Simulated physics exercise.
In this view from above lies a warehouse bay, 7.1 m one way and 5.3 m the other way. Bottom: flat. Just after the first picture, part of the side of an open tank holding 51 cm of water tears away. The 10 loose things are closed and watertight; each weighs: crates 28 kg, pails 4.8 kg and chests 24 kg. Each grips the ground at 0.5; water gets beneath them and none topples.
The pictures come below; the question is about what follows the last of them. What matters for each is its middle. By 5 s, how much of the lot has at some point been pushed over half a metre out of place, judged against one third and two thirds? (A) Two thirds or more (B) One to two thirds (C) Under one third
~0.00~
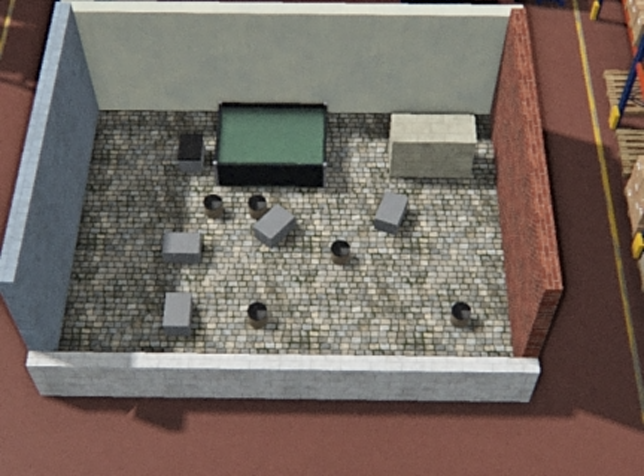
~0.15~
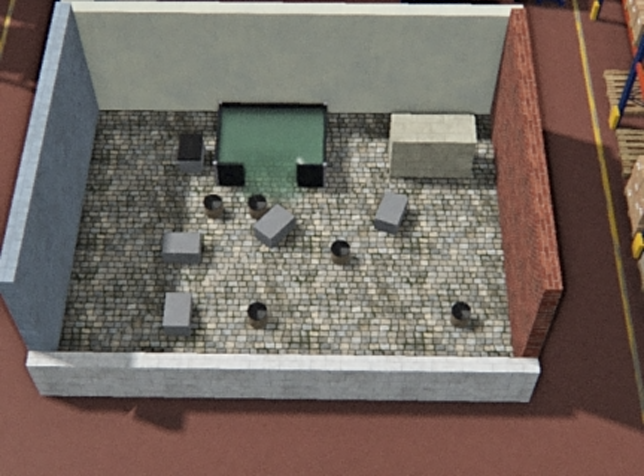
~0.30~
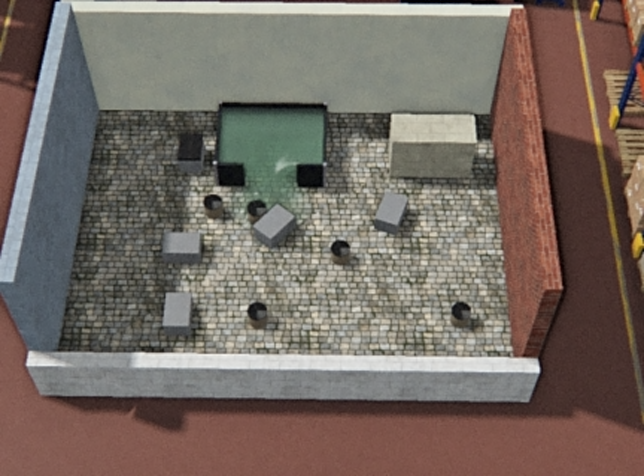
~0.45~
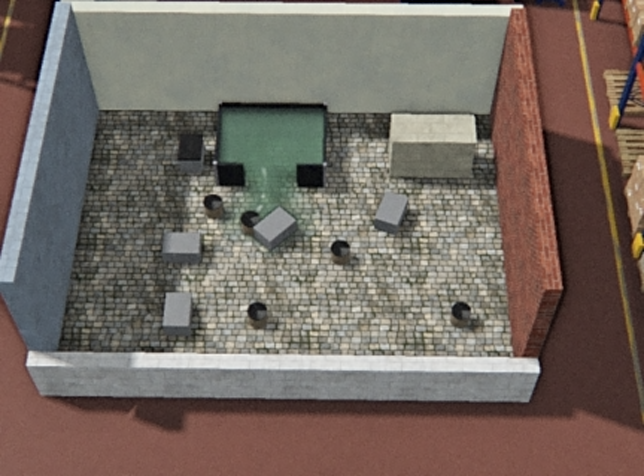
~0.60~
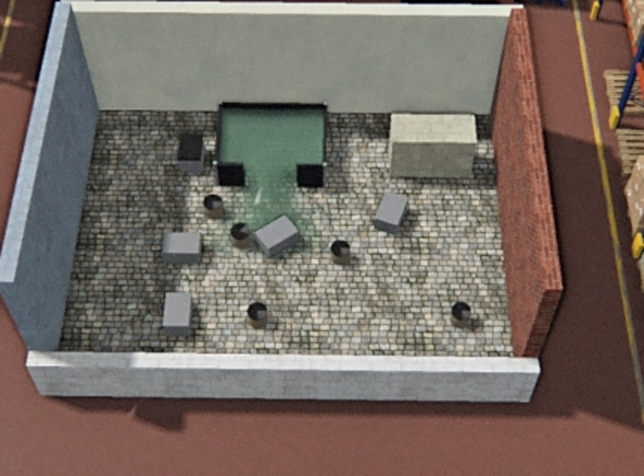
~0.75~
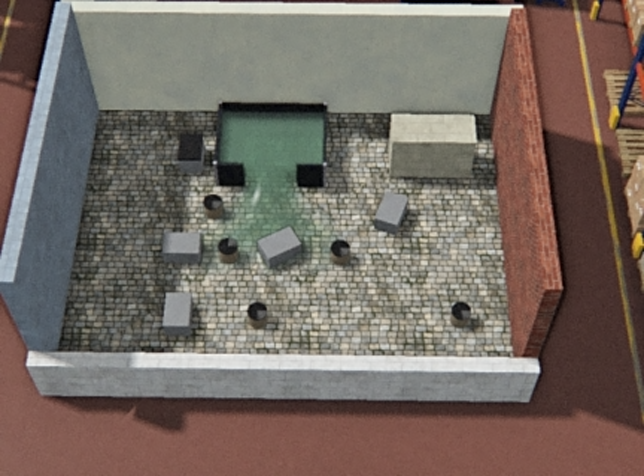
One to two thirds.
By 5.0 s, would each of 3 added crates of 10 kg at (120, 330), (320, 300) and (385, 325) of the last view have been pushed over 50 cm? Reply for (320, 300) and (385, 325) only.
Taking them in that order, they come out larger and larger.
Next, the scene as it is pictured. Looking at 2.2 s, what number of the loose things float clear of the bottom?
Count: 1.
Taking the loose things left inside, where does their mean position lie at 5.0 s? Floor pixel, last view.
Mean position: Approximately (279, 280).
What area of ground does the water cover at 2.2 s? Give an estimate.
About 19 m2 is covered.
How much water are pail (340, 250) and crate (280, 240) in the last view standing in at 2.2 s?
Depths: Near 3 cm, then near 5 cm.
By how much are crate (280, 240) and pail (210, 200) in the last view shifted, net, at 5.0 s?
First one 250 cm, second one 5 cm.
After 1.1 s 2 of 10 are over 50 cm from their spots; 0 afloat.
After 2.2 s 4 of 10 are over 50 cm from their spots; 1 afloat.
After 3.5 s 4 of 10 are over 50 cm from their spots; 1 afloat.
After 5.0 s 4 of 10 are over 50 cm from their spots, and 4 have been at some point; 1 afloat.
